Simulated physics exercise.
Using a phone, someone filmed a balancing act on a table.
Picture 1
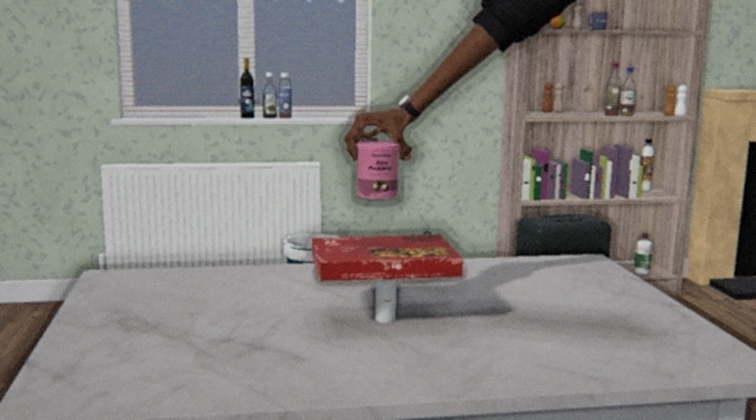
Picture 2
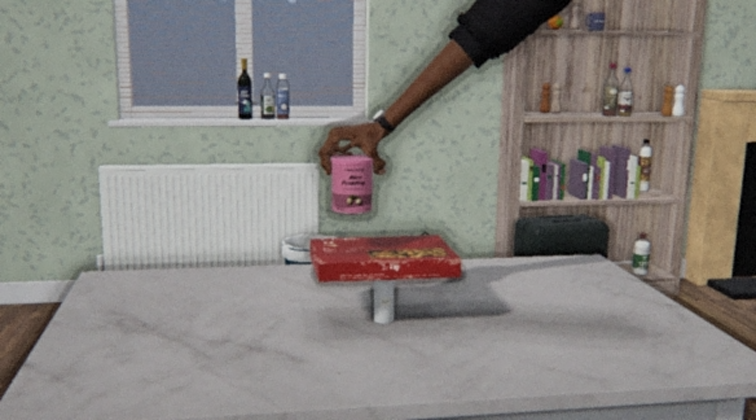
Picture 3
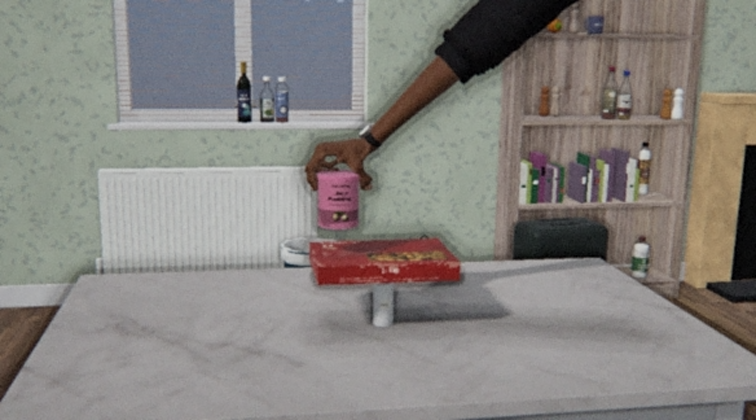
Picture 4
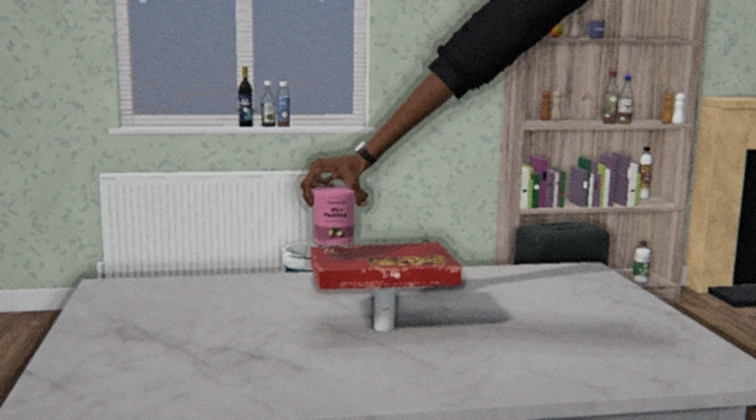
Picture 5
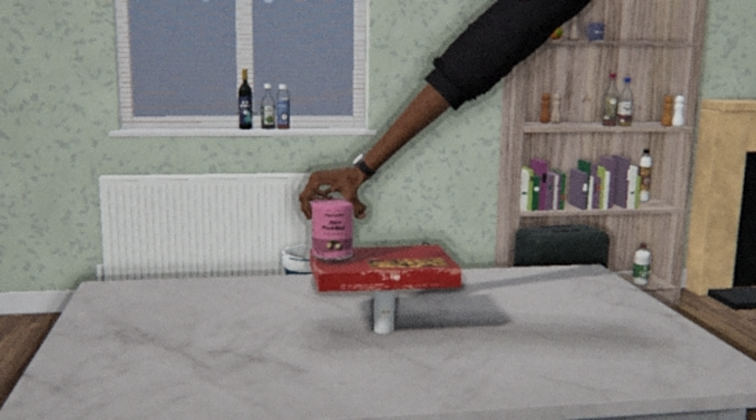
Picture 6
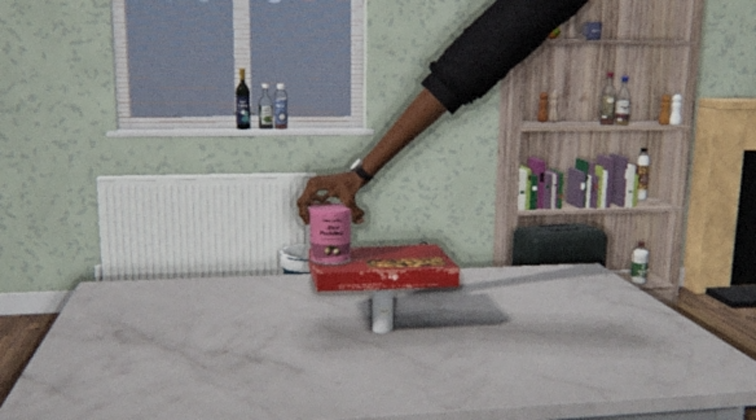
A pink tin held from above by a hand moves down and to the left, then is set on the left end of a red box balanced across a white shaker on a table, the hand still gripping it.
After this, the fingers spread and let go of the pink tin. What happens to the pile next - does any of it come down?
Something comes down.
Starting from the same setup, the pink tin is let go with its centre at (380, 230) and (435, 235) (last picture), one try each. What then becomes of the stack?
Result of try one is that it stays stable, and of try two that it tips over.
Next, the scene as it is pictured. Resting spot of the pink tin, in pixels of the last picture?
At about (270, 319).
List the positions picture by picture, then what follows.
Coming down; pink tin (378, 170); white shaker (386, 293), in the first picture.
Coming down; pink tin (352, 184); white shaker (384, 294), in the second picture.
Coming down; pink tin (339, 200); white shaker (383, 297), in the third picture.
Coming down; pink tin (334, 216); white shaker (385, 301), in the fourth picture.
Coming down; pink tin (332, 229); white shaker (384, 304), in the fifth picture.
Set down, still held; pink tin (330, 234); white shaker (383, 303), in the sixth picture.
Then, 0.50 s past the last view, pink tin now fallen; red packet rocked 65° from its first pose.
Then, 0.90 s past the last view, white shaker and red packet now fallen.
Then, 1.10 s past the last view, things are still on the move.
Finally, fallen, white shaker, red packet and pink tin. Final places as the last picture's camera would see them, pink tin near (270, 319). The stack comes apart.
